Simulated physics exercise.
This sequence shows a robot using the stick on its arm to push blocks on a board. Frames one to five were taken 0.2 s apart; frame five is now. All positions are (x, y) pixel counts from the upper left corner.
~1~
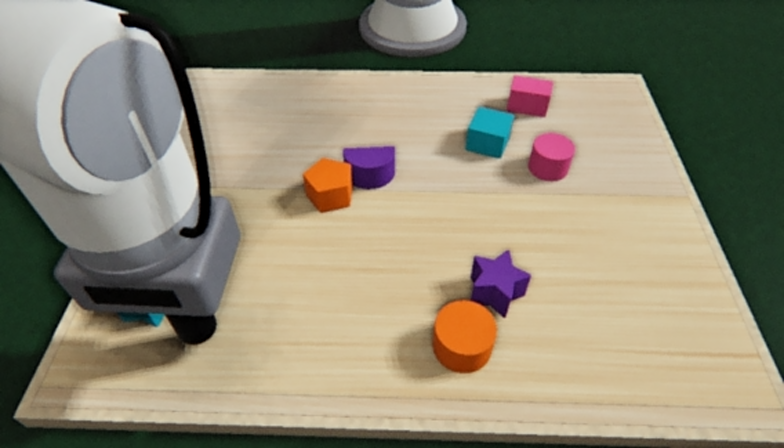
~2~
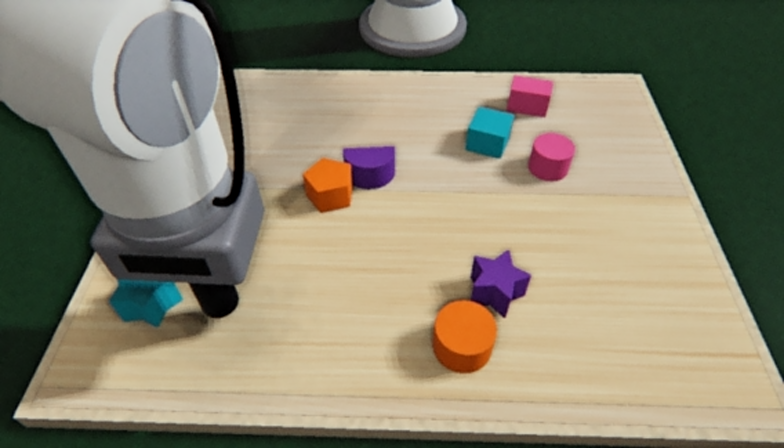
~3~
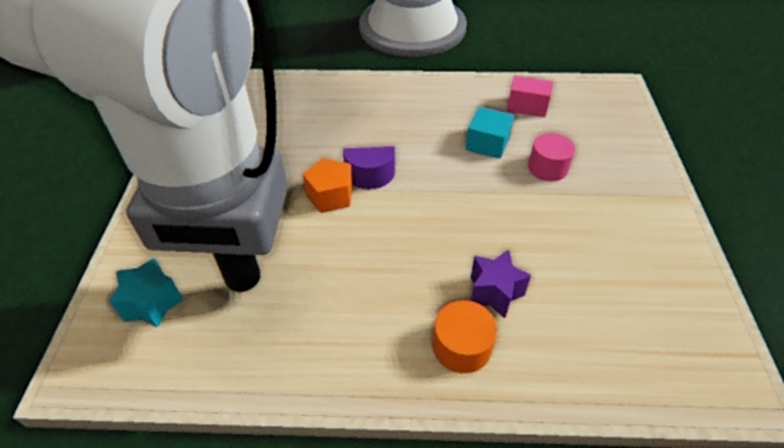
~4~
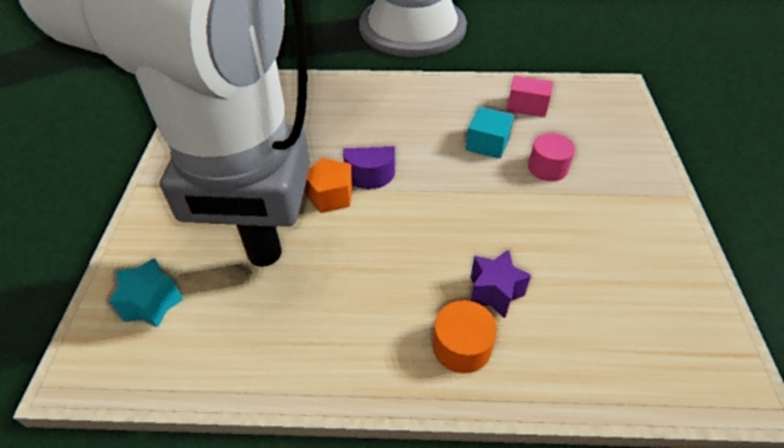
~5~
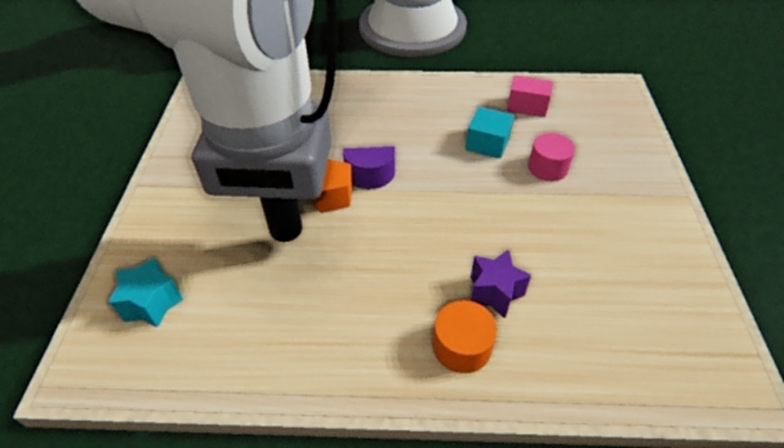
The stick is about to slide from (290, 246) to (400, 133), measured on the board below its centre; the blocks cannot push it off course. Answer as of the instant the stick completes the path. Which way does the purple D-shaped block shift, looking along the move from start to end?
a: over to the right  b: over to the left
My pick is a.
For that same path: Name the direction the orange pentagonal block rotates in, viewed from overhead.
Direction: Anticlockwise.
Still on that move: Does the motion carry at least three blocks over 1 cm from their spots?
I believe not.
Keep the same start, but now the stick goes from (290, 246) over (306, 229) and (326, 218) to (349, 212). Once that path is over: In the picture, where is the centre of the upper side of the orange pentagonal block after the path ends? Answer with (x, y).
My prediction: (342, 163).
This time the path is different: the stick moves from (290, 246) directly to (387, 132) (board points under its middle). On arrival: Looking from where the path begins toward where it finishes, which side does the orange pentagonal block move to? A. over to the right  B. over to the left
(B)
The first path, step by step. One third of the way, stick at (329, 188); orange pentagonal block at (339, 154), turned 20° anticlockwise; purple D-shaped block at (377, 146), turned 40° clockwise.
Two thirds of the way, stick at (367, 151); orange pentagonal block at (348, 125), turned 95° anticlockwise; purple D-shaped block at (395, 132), turned 90° clockwise.
At the end, stick at (400, 118); orange pentagonal block at (349, 122), turned 110° anticlockwise; purple D-shaped block at (433, 110), turned 140° clockwise.
